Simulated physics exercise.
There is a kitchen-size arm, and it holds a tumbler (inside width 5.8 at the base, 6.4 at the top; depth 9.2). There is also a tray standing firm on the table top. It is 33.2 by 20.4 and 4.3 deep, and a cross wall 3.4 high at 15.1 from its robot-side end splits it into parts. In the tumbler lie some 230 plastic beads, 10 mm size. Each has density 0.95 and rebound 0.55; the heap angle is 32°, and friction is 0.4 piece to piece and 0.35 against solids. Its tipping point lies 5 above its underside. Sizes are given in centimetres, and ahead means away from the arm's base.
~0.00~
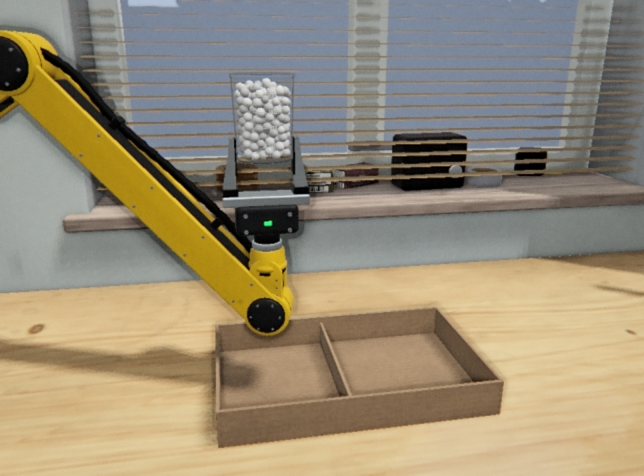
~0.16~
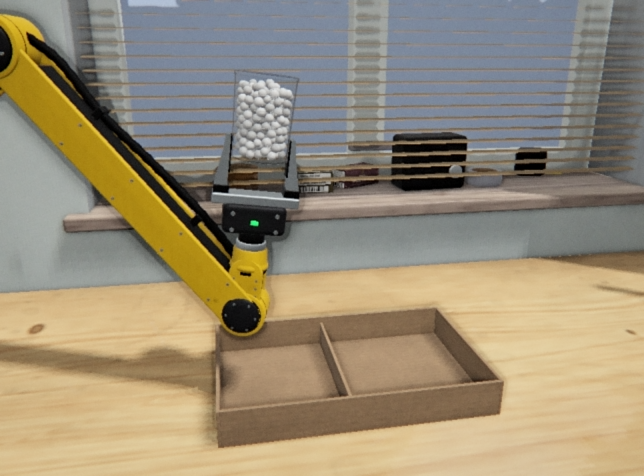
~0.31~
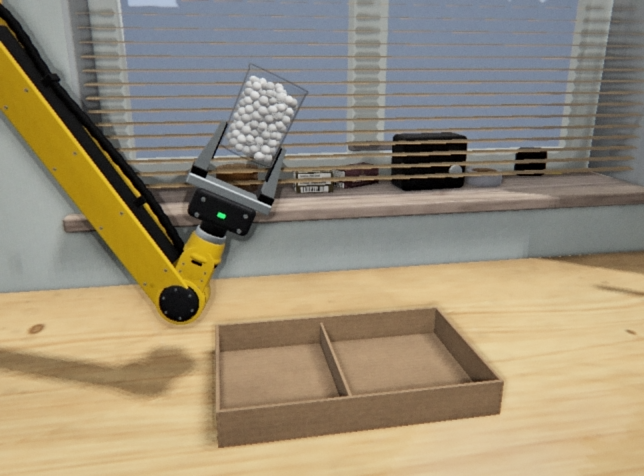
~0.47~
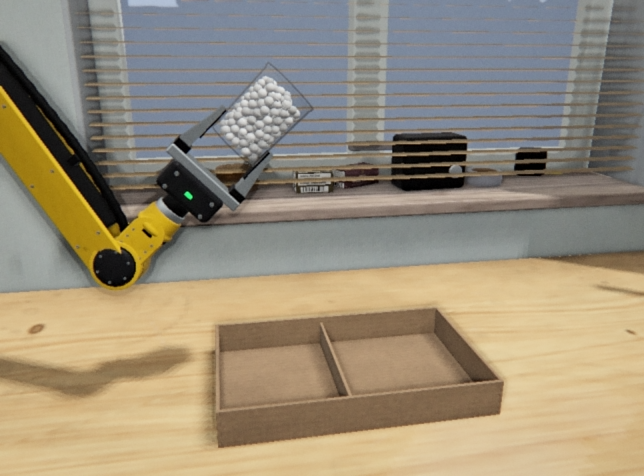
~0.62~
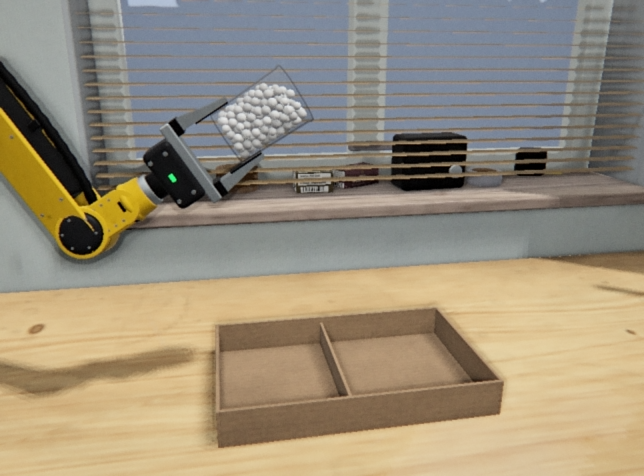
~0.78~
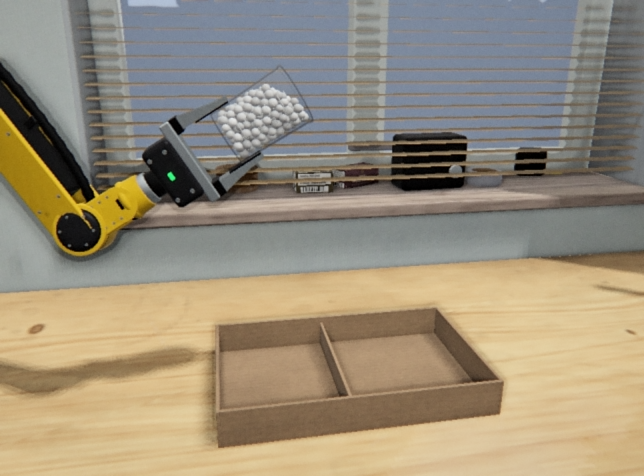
Above a wooden table, a yellow robot arm draws back left, tilting a clear tumbler of white beads rightward.
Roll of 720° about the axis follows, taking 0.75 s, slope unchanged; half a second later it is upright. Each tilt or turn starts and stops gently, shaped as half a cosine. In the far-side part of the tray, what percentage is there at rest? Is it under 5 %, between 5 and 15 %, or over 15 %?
Under 5 %.
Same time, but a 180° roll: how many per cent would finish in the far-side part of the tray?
Roughly 0 %.
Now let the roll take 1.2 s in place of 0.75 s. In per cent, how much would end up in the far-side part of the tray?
Then: Approx. 0 %.
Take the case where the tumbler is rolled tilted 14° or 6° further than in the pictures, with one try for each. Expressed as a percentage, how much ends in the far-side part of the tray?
I'd expect some 15 per cent, then some 5 per cent.
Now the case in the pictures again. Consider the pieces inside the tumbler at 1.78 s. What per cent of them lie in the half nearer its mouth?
Close to 45 per cent is in the half by the mouth.
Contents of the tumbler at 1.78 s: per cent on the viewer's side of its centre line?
The answer works out at some 50 percent.
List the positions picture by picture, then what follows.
Tumbler middle at (263, 119), upright; upper third of the load around (263, 97), from x 240 to 285, top at y 85; 226 in the tumbler, in the first picture.
Tumbler middle at (263, 119), tipped 7°; upper third of the load around (262, 97), from x 240 to 290, top at y 85, in the second picture.
Tumbler middle at (262, 118), tipped 26°; upper third of the load around (265, 99), from x 230 to 295, top at y 80, in the third picture.
Tumbler middle at (261, 117), tipped 46°; upper third of the load around (268, 101), from x 225 to 295, top at y 80, in the fourth picture.
Tumbler middle at (260, 117), tipped 58°; upper third of the load around (268, 102), from x 220 to 300, top at y 90, in the fifth picture.
Tumbler middle at (260, 117), tipped 59°; upper third of the load around (267, 103), from x 220 to 305, top at y 90; 226 in the tumbler, in the sixth picture.
By 1.28 s, tipped 59°, highest piece 40 above the table; 223 in the tumbler, 1 in the far-side part, 2 in flight or on a rim.
By 1.78 s, tipped 30°, highest piece 38 above the table; 221 in the tumbler, 4 in the far-side part, 1 in flight or on a rim.
By 2.23 s, upright, highest piece 39 above the table; 221 in the tumbler, 5 in the far-side part.
By 2.93 s, upright, highest piece 39 above the table; 221 in the tumbler, 5 in the far-side part.
Final count, 221 in the tumbler, 5 in the far-side part. That is 2 % in the far-side part of the tray.
